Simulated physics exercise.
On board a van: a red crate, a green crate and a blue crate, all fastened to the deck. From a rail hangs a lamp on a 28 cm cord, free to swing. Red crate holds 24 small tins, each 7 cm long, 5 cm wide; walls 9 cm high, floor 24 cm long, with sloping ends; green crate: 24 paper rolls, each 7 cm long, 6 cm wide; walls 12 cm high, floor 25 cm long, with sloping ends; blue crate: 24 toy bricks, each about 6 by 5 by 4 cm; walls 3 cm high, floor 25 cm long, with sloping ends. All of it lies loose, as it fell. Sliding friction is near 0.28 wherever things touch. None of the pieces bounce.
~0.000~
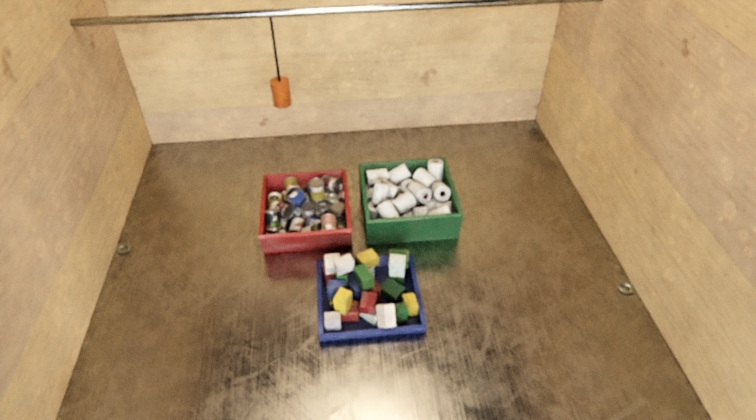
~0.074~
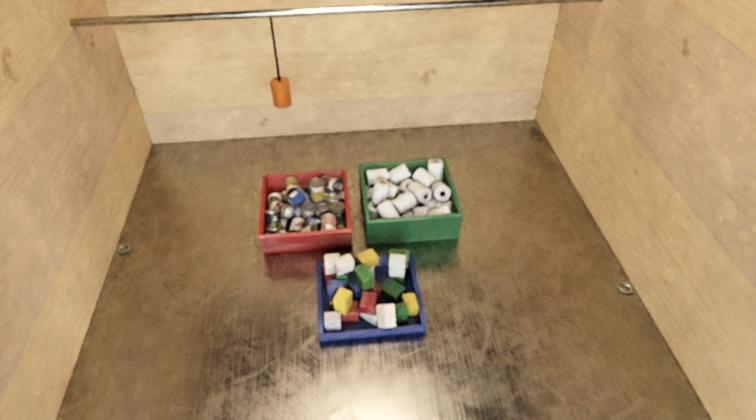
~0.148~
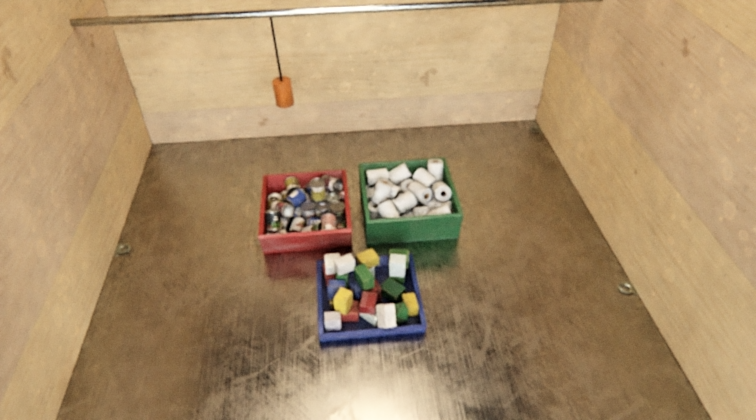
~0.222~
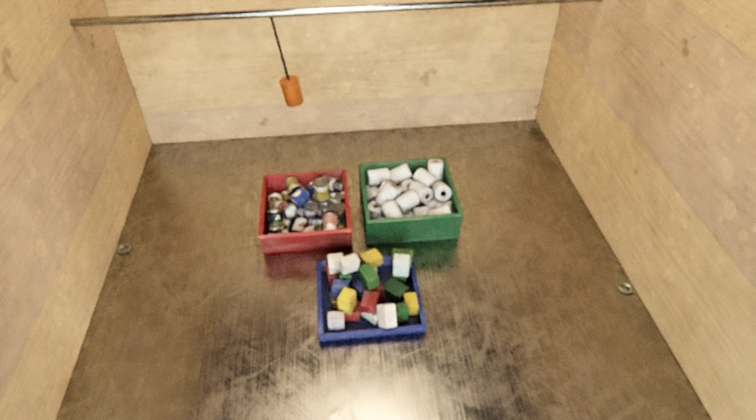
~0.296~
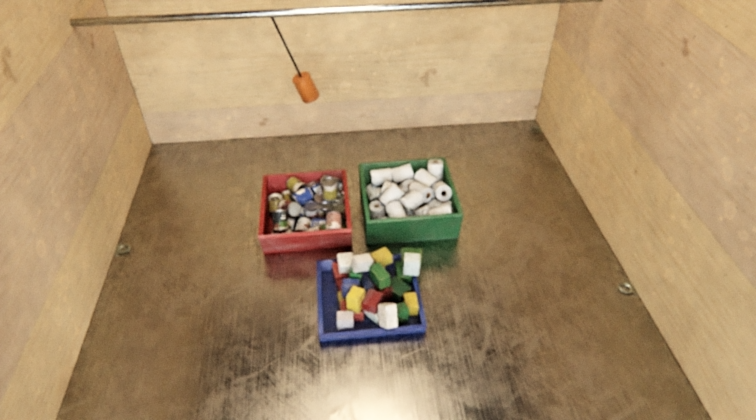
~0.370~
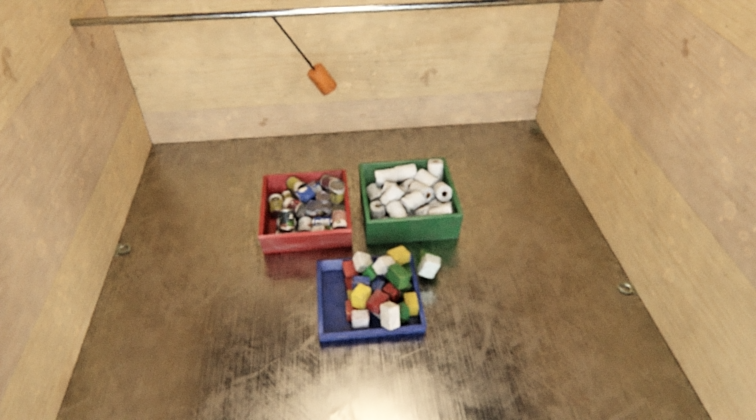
In a wood-walled cargo bay, a hanging orange cylinder swinging right, then coloured blocks sliding rightward and spilling over a blue crate's rim.
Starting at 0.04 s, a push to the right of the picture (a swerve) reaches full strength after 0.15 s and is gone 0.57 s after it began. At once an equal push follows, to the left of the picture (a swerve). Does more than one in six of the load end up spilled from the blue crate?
Yes.
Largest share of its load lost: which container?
That's the blue crate.
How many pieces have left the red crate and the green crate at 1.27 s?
Estimated count: Red crate around 0, green crate around 0.
After 0.60 s, 0 of 24 out of the red crate, 0 of 24 out of the green crate and 6 of 24 out of the blue crate.
After 0.88 s, 0 of 24 out of the red crate, 0 of 24 out of the green crate and 6 of 24 out of the blue crate.
After 1.27 s, 0 of 24 out of the red crate, 0 of 24 out of the green crate and 9 of 24 out of the blue crate.
Outcome (at 1.78 s), 0 of 24 out of the red crate, 0 of 24 out of the green crate and 9 of 24 out of the blue crate. Asked share, 9 of 24, 38 per cent.
